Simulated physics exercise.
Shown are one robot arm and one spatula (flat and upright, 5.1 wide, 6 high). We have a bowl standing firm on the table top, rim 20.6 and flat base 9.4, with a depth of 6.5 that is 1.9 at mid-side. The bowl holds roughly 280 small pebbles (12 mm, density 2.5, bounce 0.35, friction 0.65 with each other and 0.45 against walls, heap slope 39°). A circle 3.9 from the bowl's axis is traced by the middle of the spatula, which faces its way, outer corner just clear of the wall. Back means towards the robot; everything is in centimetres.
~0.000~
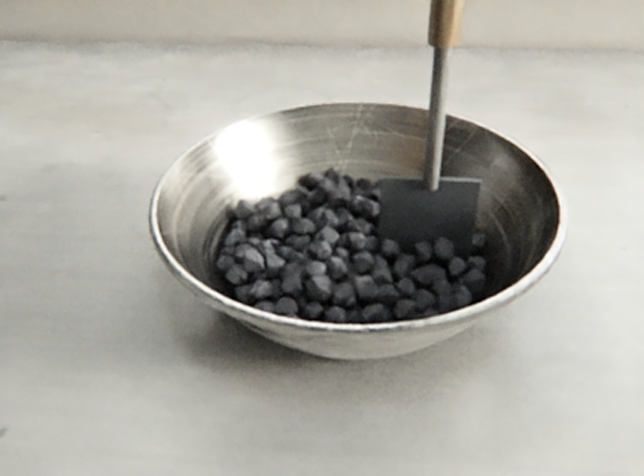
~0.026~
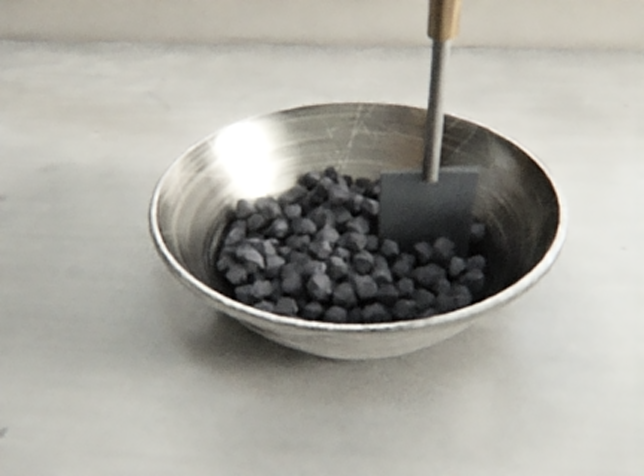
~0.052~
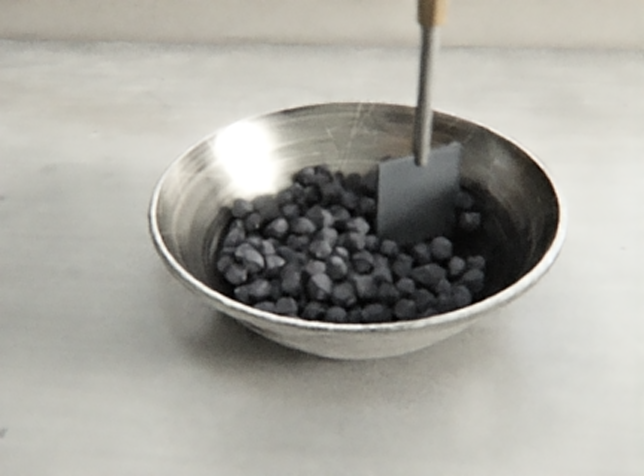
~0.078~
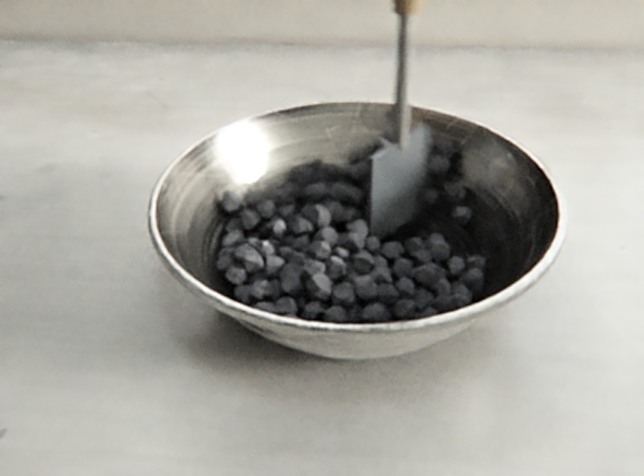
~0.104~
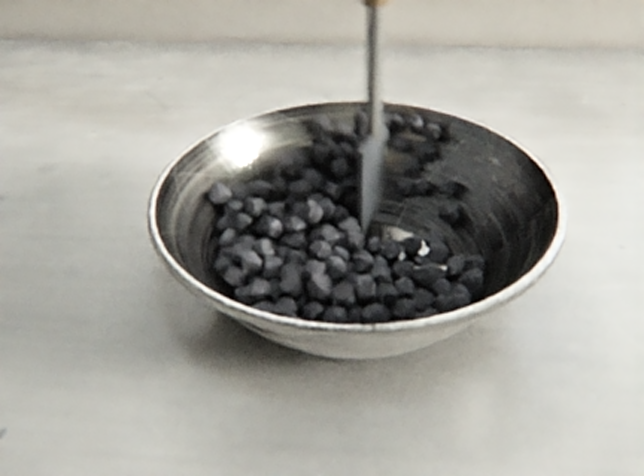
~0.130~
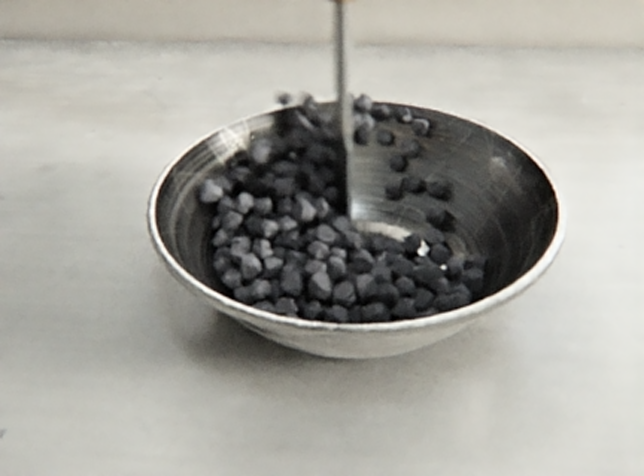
Metal bowl of small dark pebbles on a pale tabletop, a flat spatula sweeping leftward through them and pushing them up the far side.
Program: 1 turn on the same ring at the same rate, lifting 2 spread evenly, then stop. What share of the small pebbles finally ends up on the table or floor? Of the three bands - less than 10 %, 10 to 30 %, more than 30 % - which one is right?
The right band is 10 to 30 %.
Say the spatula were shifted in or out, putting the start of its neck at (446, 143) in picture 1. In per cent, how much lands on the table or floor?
Close to 20 in a hundred.
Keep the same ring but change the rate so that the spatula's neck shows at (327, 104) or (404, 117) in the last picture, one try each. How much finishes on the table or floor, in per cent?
Well, about 20 percent the first time and about 0 percent the second.
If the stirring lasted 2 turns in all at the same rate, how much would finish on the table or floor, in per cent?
It would be around 20 percent.
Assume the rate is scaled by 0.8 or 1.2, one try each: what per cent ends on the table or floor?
Estimates in order: Near 5 % and near 25 %.
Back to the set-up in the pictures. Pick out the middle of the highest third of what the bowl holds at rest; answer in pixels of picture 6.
The centre sits around (394, 266) in the last picture.
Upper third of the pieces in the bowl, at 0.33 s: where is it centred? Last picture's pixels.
It is centred roughly at (398, 283).
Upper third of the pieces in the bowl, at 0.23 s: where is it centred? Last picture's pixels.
The top third is centred near (228, 227) in the last picture.
After 0.23 s, 198° round, highest piece 10 above the table; 275 in the bowl, 9 in flight or on the tool.
After 0.33 s, 294° round, highest piece 10 above the table; 248 in the bowl, 10 on the table or floor, 26 in flight or on the tool.
After 0.58 s, 0° round, highest piece 5 above the table; 236 in the bowl, 48 on the table or floor.
After 1.28 s, 0° round, highest piece 5 above the table; 236 in the bowl, 48 on the table or floor.
In the end, 236 in the bowl, 48 on the table or floor. That is 17 % on the table or floor.
